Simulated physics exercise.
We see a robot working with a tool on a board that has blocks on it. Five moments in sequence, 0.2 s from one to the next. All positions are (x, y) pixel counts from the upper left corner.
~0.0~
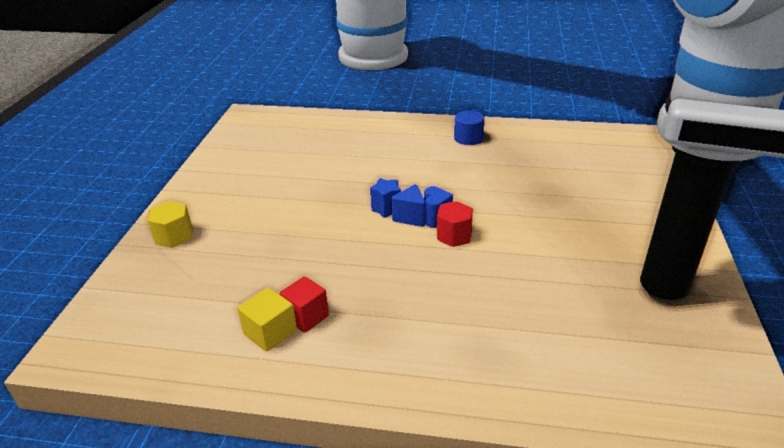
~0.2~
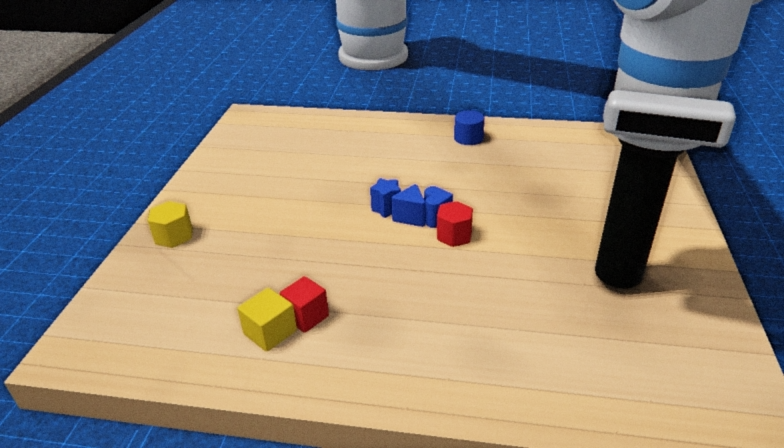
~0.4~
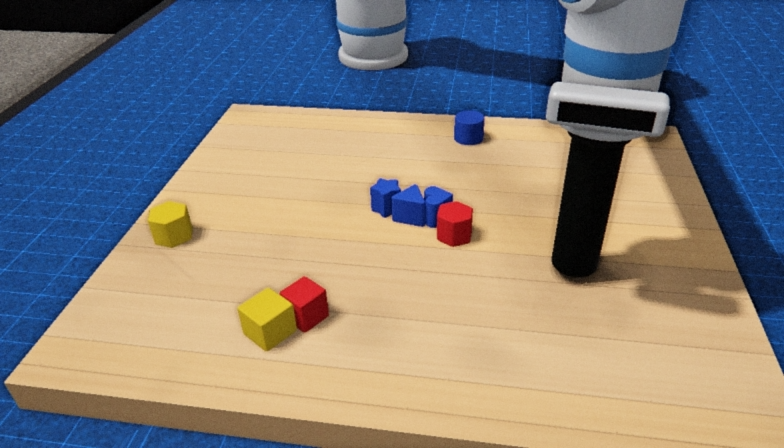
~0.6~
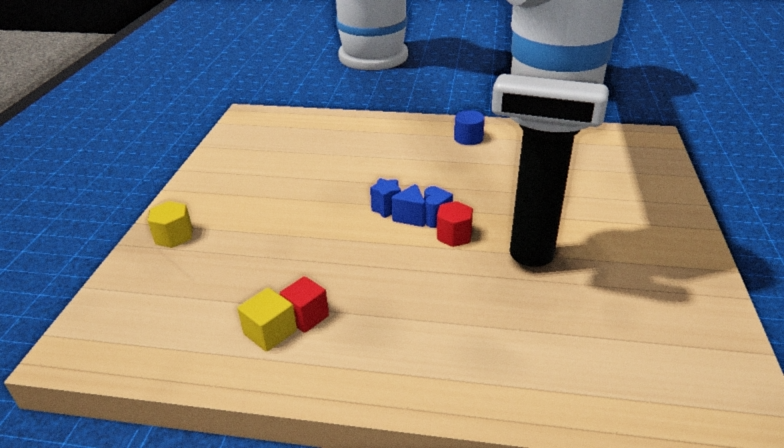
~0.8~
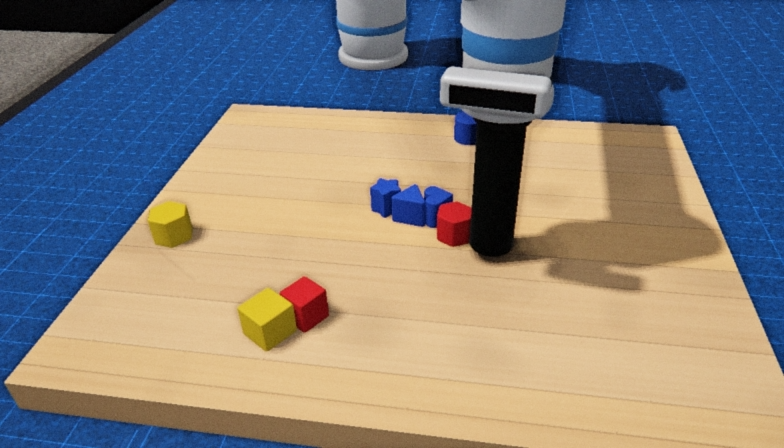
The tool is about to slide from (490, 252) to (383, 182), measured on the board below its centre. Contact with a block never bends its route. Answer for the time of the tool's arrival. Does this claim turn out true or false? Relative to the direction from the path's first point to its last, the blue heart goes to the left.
Answer: False.
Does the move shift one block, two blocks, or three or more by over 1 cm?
The number is three or more.
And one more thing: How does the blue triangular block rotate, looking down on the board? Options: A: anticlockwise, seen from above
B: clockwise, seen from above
(A)
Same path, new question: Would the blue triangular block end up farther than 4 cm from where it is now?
Going by the path, yes.
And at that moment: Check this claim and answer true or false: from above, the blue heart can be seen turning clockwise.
That claim is true.
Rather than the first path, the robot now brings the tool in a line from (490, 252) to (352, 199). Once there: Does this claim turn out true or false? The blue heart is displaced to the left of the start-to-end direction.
That is false.
On the path given first. One third of the way, tool at (450, 218); blue star at (367, 179); blue triangular block at (386, 188), turned 15° clockwise; blue heart at (416, 176), turned 50° clockwise; red hexagonal block at (415, 192), turned 20° anticlockwise.
Two thirds of the way, tool at (414, 195); blue star at (350, 173), turned 55° clockwise; blue triangular block at (353, 190); blue heart at (401, 162), turned 85° clockwise; red hexagonal block at (377, 182), turned 90° anticlockwise.
At the end, tool at (382, 175); blue star at (340, 172), turned 75° clockwise; blue triangular block at (347, 191), turned 20° anticlockwise; blue heart at (390, 145), turned 160° clockwise; red hexagonal block at (367, 180), turned 105° anticlockwise.
